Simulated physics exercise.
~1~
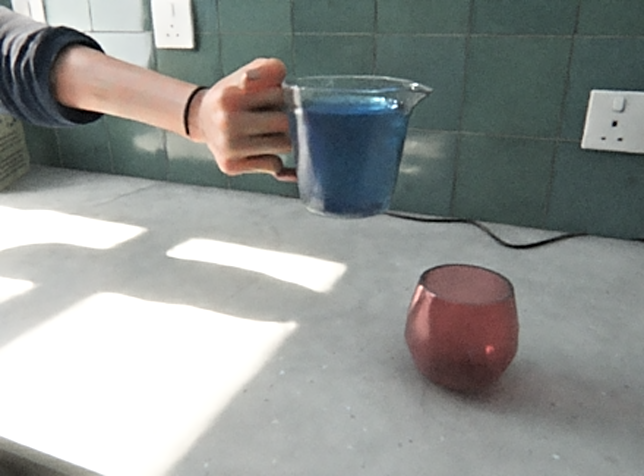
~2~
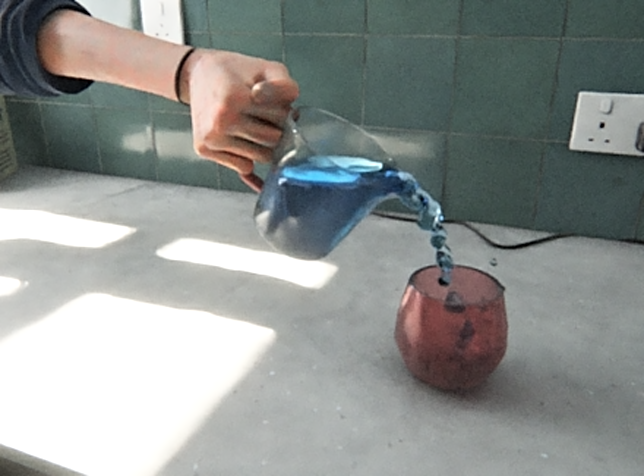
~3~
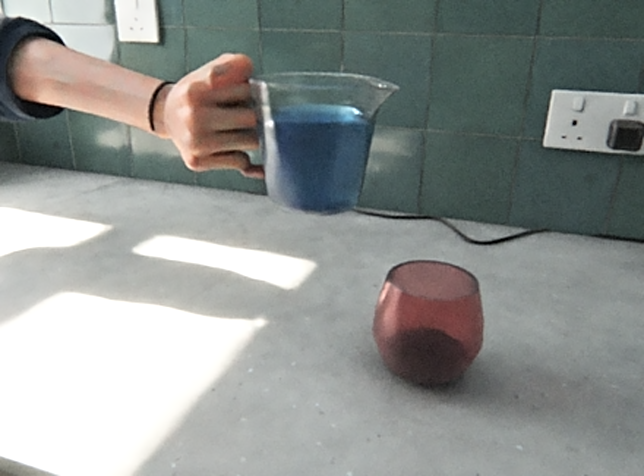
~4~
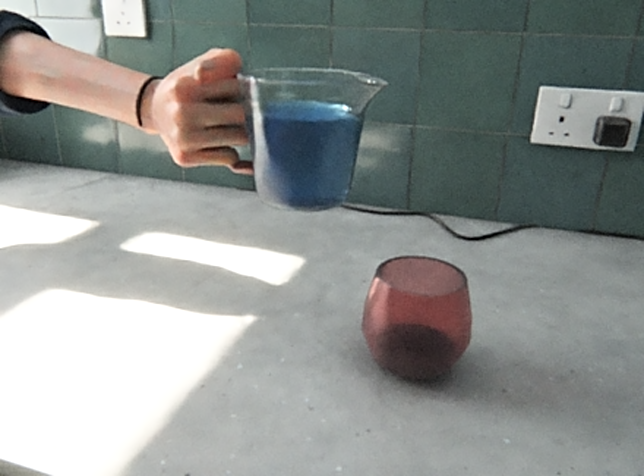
A hand tips a glass jug of blue liquid rightwards, partly filling a red tumbler, then holds the jug upright again.
